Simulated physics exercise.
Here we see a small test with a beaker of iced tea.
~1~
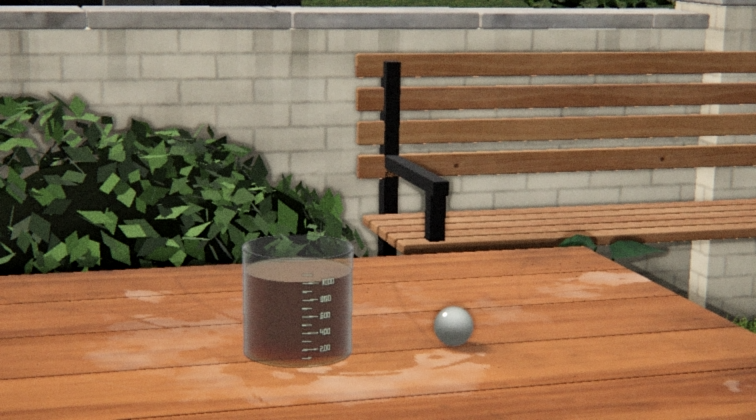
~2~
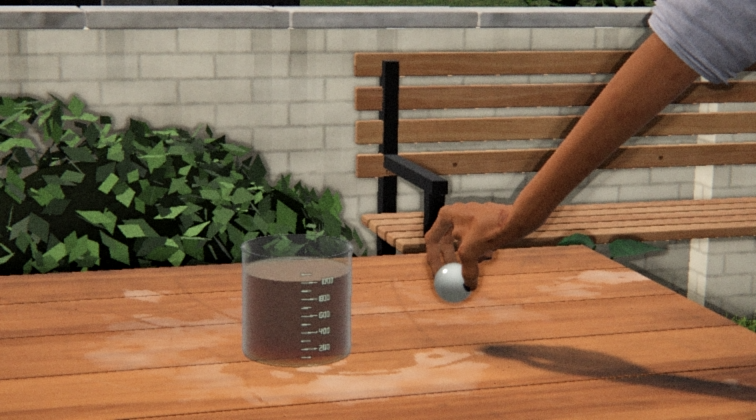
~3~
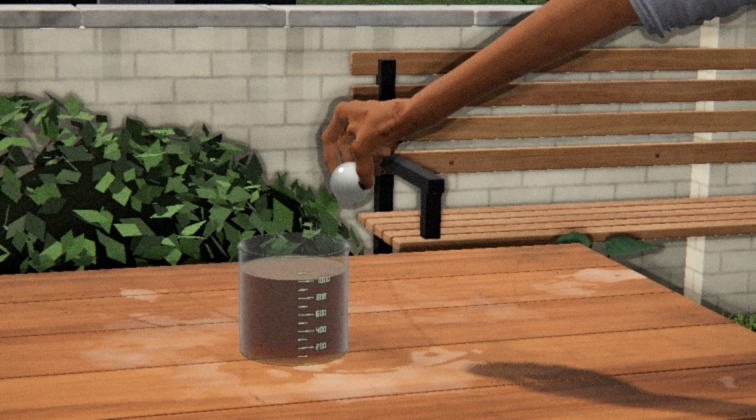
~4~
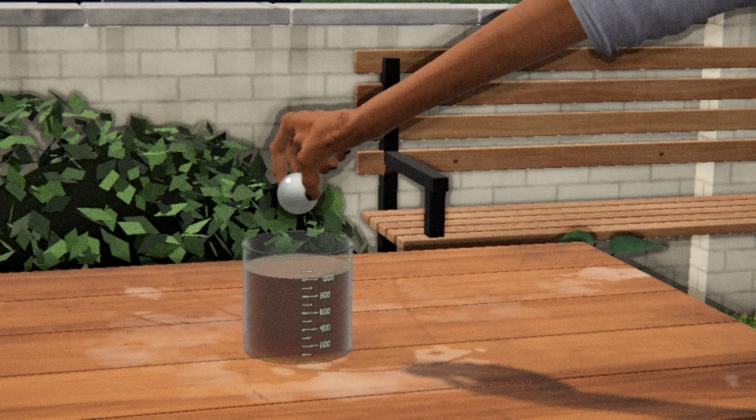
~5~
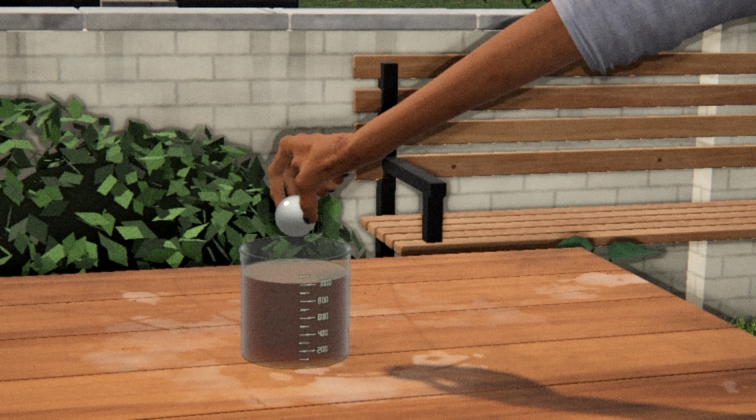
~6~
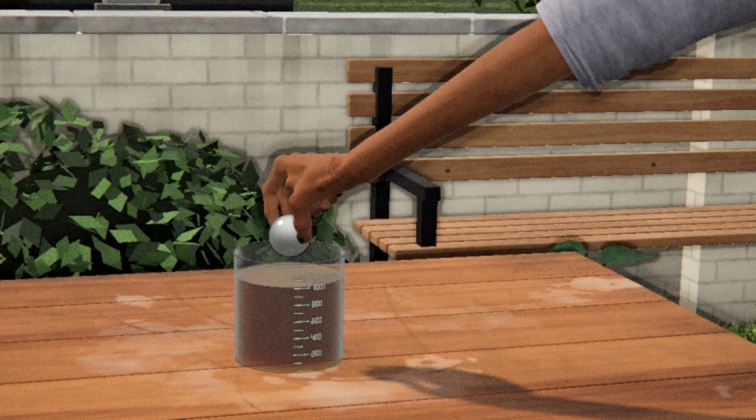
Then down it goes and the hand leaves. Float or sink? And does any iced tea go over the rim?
With the iced tea, it goes down; meanwhile the beaker keeps every drop.
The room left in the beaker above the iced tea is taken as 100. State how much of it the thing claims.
That's roughly 20 percent.
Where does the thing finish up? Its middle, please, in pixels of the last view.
In the final view it sits close to pixel (289, 335).
A moment on, the steel ball enters the iced tea; the beaker is about three quarters full.
Further on, the steel ball goes on down; the beaker is about three quarters full.
When it is over, the steel ball rests at the bottom; the beaker is about three quarters full; none went over.
